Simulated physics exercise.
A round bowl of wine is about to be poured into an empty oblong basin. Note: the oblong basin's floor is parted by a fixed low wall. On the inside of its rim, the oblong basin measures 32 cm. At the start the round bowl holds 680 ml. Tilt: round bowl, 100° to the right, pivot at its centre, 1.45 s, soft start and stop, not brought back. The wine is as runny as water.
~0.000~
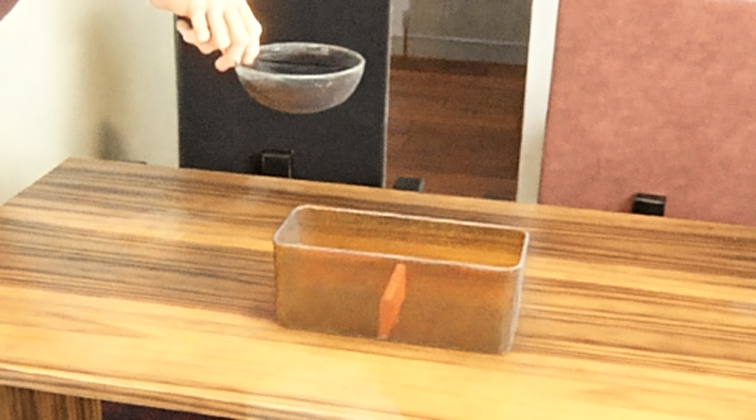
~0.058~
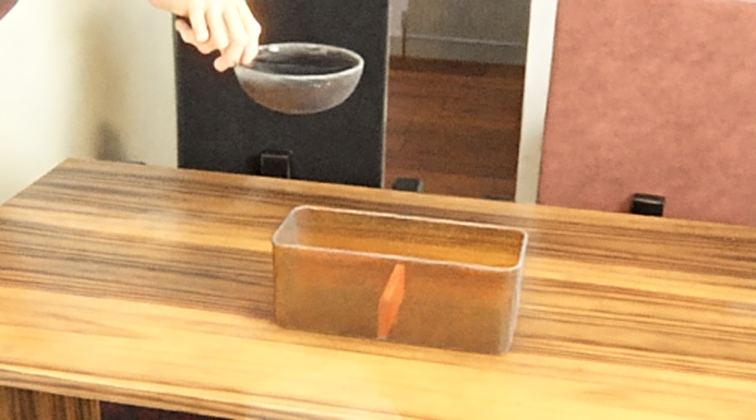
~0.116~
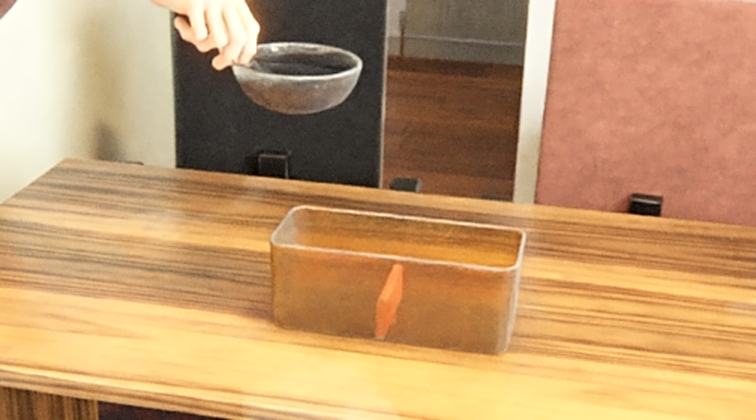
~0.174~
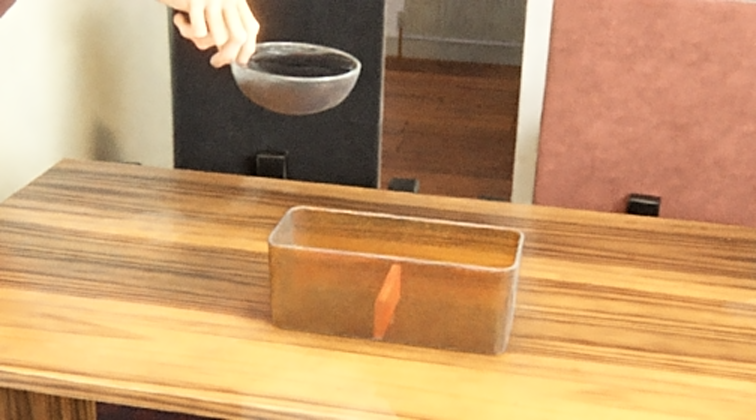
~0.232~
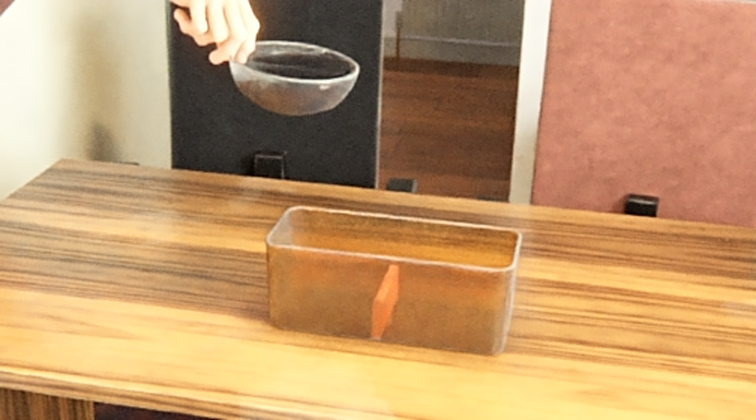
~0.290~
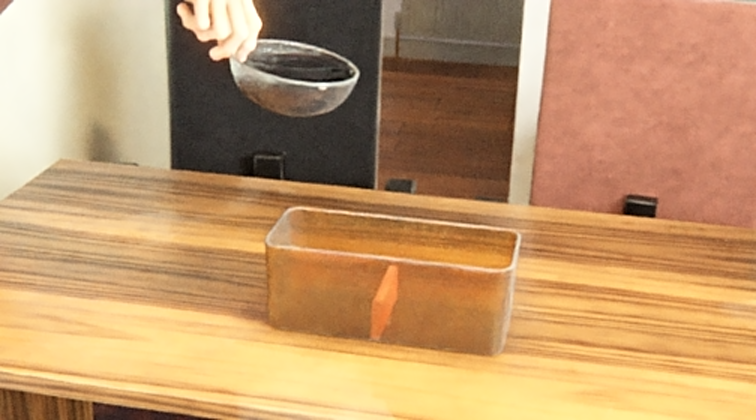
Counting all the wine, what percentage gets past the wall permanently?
The share past the wall is about 77 per cent.
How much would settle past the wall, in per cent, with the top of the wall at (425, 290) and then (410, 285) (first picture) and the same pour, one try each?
40 in a hundred, followed by 65 in a hundred.
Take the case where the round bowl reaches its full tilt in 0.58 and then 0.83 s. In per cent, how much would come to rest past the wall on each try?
It comes to 60 per cent, and then 70 per cent.
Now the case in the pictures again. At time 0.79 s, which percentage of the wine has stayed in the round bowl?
Still held: Roughly 34 % of the total.
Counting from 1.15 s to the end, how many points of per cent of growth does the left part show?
6 %.
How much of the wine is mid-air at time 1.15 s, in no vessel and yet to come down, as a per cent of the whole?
Some 7 per cent.
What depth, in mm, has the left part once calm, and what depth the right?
Left part: About 8 mm; right part: About 26 mm.
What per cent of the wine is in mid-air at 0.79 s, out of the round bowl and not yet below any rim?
42 %.
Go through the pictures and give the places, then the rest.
It leans 0°; its right rim is at (361, 66); the wine meets the walls at (243, 61) and (360, 70); the oblong basin's rim runs from (285, 224) to (524, 251); the wall's top is at (393, 284), in the first frame.
It leans 0°; its right rim is at (360, 67); the wine meets the walls at (243, 61) and (359, 71), in the second frame.
It leans 2°; its right rim is at (359, 69); the wine meets the walls at (240, 61) and (356, 72), in the third frame.
It leans 4°; its right rim is at (357, 71); the wine meets the walls at (239, 61) and (355, 73), in the fourth frame.
It leans 6°; its right rim is at (356, 74); the wine meets the walls at (239, 61) and (355, 74), in the fifth frame.
It leans 10°; its right rim is at (355, 79); the wine meets the walls at (239, 62) and (356, 75), in the sixth frame.
By 0.79 s the tilt is 57° and 34 per cent is still to pour, 3 is left of the wall and 20 right of it.
By 1.15 s the tilt is 90° and 1 per cent is still to pour, 14 is left of the wall and 77 right of it.
By 1.53 s the tilt is 100° and 0 per cent is still to pour, 21 is left of the wall and 77 right of it.
By 1.95 s the tilt is 100° and 0 per cent is still to pour, 21 is left of the wall and 77 right of it.
At rest 21 per cent lies left of the wall, 77 right of it and 2 outside.
